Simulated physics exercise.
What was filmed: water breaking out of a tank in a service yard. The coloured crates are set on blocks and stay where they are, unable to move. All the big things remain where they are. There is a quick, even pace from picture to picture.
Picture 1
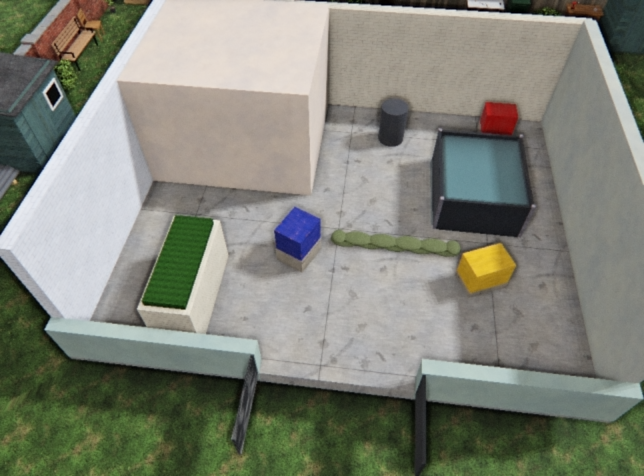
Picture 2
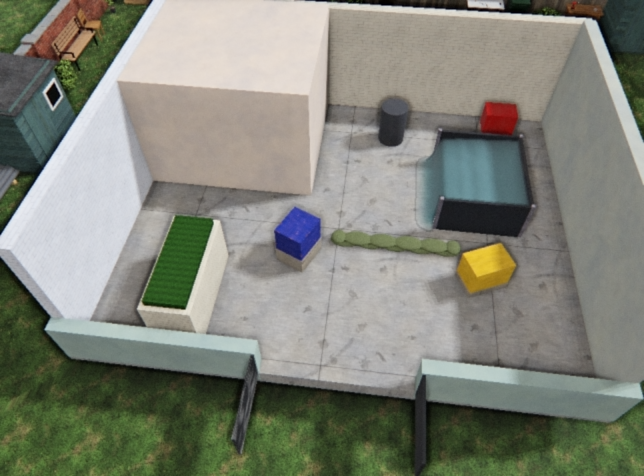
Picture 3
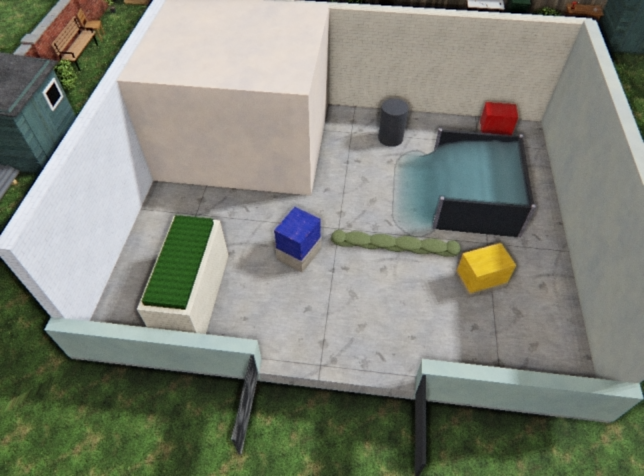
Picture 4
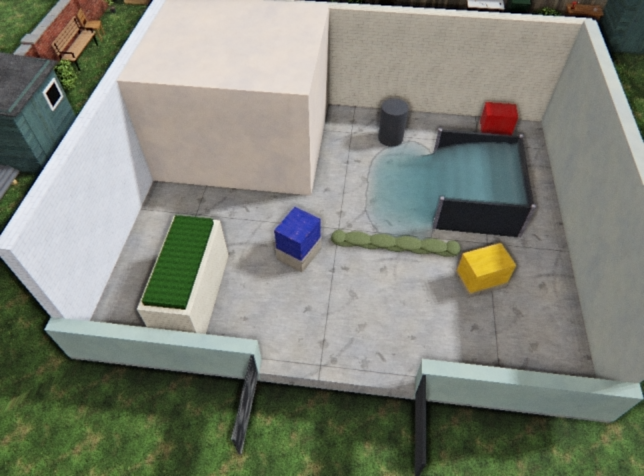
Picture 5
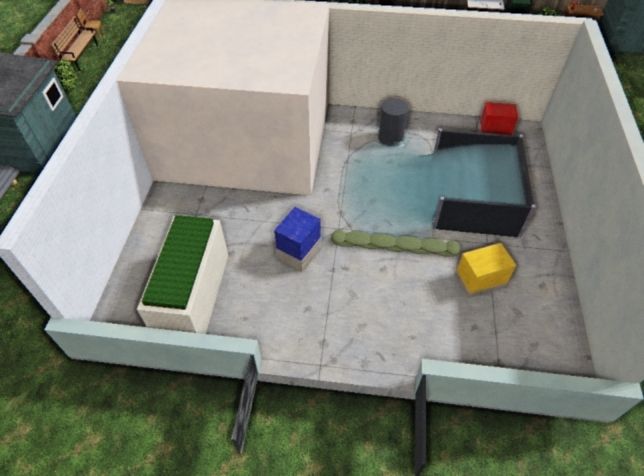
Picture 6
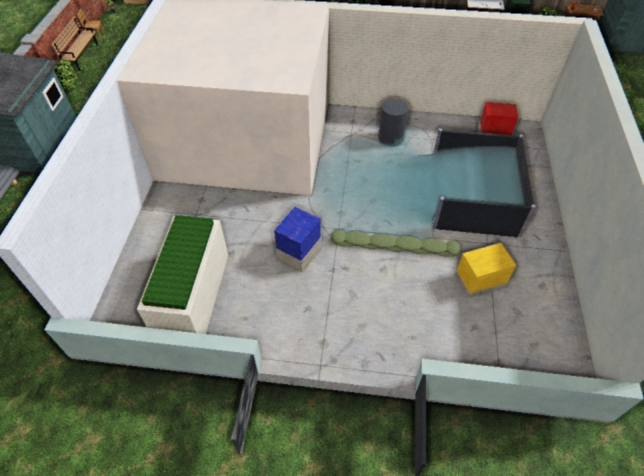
A large pale block fills the back left of a walled concrete yard, seen from high above by a still camera, with grass outside. A dark-framed tank of blue water stands at right near red and yellow boxes, a dark grey cylinder, a low green hedge, a blue box and a green-topped bench. Water pours from the tank's left side and spreads leftward past the cylinder, reaching the pale block.
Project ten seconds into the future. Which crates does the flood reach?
The blue crate is not reached; the red crate is not reached; the yellow crate is not reached.
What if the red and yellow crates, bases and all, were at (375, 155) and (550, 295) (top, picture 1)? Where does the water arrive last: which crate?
I would go with the crate marked yellow.
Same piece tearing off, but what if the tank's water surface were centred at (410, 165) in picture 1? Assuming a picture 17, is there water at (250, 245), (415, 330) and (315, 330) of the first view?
Taking the three spots in order: Swamped, bare, bare.
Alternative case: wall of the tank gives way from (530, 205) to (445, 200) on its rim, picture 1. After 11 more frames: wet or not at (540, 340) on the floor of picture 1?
At that spot: Swamped.
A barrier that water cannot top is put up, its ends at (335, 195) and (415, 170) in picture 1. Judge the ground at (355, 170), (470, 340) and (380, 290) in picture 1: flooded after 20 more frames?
Outcome by spot, in order - watered, unwatered, watered.
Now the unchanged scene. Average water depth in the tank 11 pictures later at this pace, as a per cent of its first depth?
Around 24 percent.
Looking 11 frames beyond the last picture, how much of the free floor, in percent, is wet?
Roughly 40 percent, I'd say.
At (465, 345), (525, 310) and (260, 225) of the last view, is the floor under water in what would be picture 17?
First spared, second spared, third inundated.
A moment on, water covers 25 % of the floor; the blue crate water round its plinth, the red crate not reached, the yellow crate not reached.
Next, water covers 40 % of the floor; the blue crate water round its plinth, the red crate not reached, the yellow crate not reached.
Then, water covers 55 % of the floor; the blue crate water round its plinth, the red crate water round its plinth, the yellow crate not reached.
Later, water covers 70 % of the floor; the blue crate water round its plinth, the red crate water round its plinth, the yellow crate water round its plinth.
In the end, water covers 95 % of the floor; the blue crate stayed above the water, the red crate stayed above the water, the yellow crate stayed above the water.
